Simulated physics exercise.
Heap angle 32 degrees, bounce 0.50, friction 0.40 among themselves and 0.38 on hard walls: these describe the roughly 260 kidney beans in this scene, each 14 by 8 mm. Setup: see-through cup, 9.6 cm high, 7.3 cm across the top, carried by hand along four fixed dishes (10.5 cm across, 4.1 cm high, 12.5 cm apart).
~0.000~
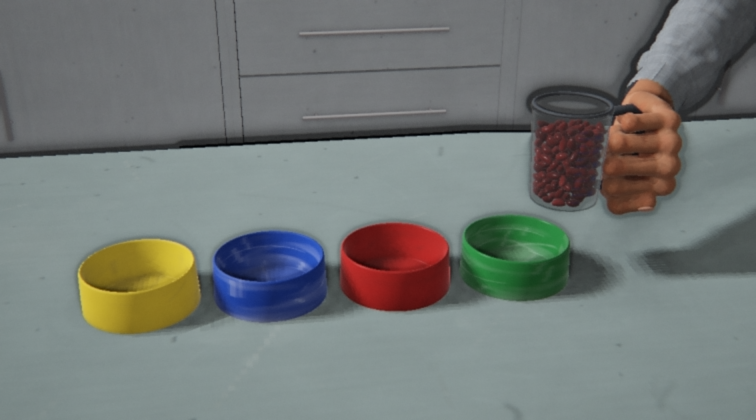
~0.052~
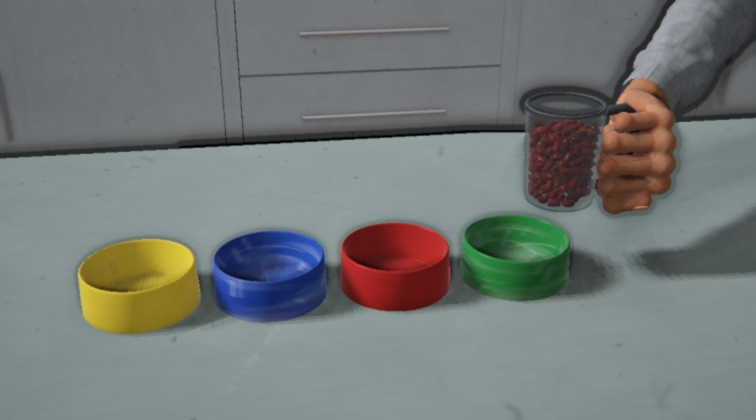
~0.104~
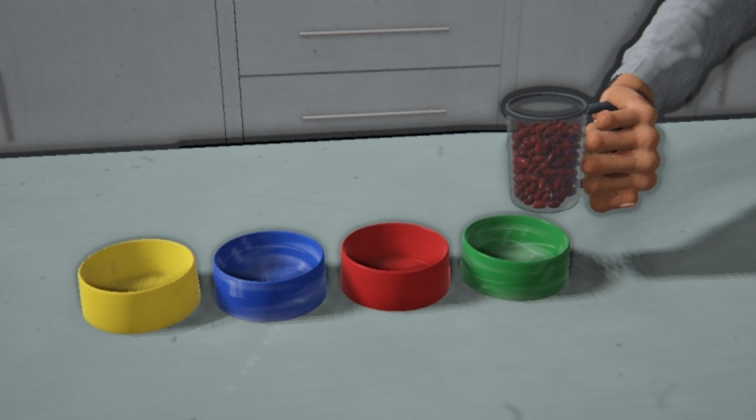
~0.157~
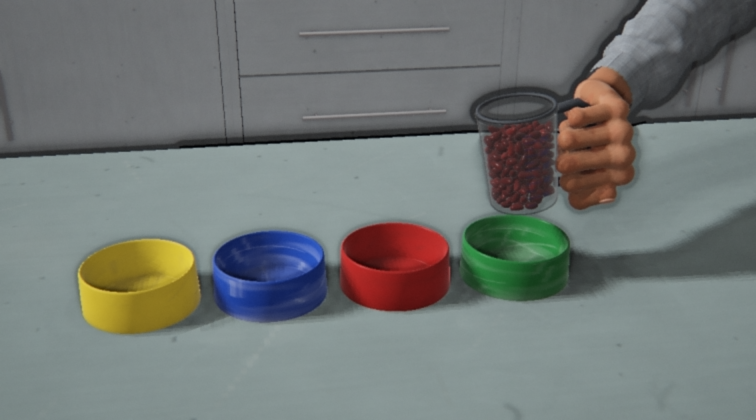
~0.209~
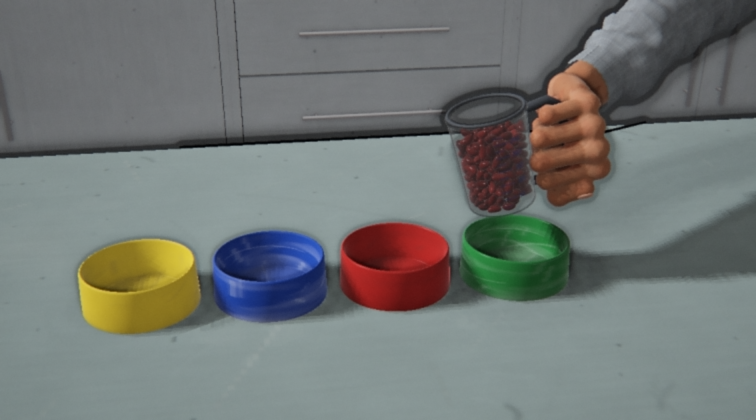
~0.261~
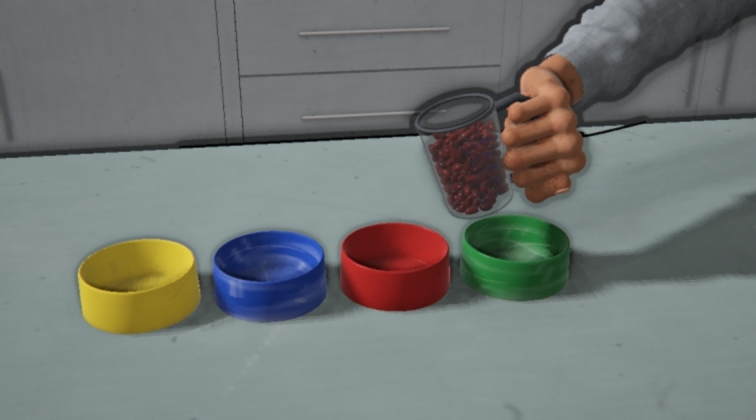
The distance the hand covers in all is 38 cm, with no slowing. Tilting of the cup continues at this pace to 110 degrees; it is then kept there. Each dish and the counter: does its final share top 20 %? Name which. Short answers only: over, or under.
Red dish: One in five or fewer. Blue dish: One in five or fewer. Green dish: One in five or fewer. Yellow dish: More than one in five. Counter: One in five or fewer.
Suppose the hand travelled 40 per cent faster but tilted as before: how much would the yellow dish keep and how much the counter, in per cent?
Shares: Yellow 90, counter 10.
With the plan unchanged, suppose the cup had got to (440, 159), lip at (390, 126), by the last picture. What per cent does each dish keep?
Kept per dish: Red = 0, blue = 0, green = 0, yellow = 90.
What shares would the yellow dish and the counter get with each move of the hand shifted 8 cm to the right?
Shares in that case - yellow 50 / counter 50.
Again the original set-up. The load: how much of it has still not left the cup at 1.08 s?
About 85 per cent.
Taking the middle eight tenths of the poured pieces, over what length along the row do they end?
Length: Approx. 10 cm.
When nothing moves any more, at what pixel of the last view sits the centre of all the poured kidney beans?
(122, 286) or so.
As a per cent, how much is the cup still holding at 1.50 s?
Estimate: Around 50 % of the load.
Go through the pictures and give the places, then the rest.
Cup at (568, 152), tilt 0 degrees, lip at (536, 107), moved 0.0 cm; middle of the pieces at (564, 161); green dish at (516, 238); red dish at (395, 247); blue dish at (269, 256); yellow dish at (137, 265), in the first picture.
Cup at (562, 152), tilt 1 degrees, lip at (529, 108), moved 0.6 cm; middle of the pieces at (559, 162), in the second picture.
Cup at (546, 153), tilt 4 degrees, lip at (509, 111), moved 2.3 cm; middle of the pieces at (543, 163), in the third picture.
Cup at (520, 155), tilt 9 degrees, lip at (479, 116), moved 4.9 cm; middle of the pieces at (518, 164), in the fourth picture.
Cup at (494, 156), tilt 13 degrees, lip at (448, 121), moved 7.5 cm; middle of the pieces at (494, 166), in the fifth picture.
Cup at (468, 158), tilt 18 degrees, lip at (418, 126), moved 10.1 cm; middle of the pieces at (468, 167); green dish at (516, 238); red dish at (395, 247); blue dish at (269, 256); yellow dish at (137, 265). The cup turns about 90 degrees a second and travels 50 cm a second, in the sixth picture.
After 0.75 s, tilt 62 degrees; cup holds 100 %.
After 1.08 s, tilt 91 degrees; cup holds 85 %, yellow 5 %.
After 1.50 s, tilt 110 degrees; cup holds 50 %, yellow 40 %.
In the end, at 3.0 s, red 0 %, blue 0 %, green 0 %, yellow 85 %, counter 15 %.
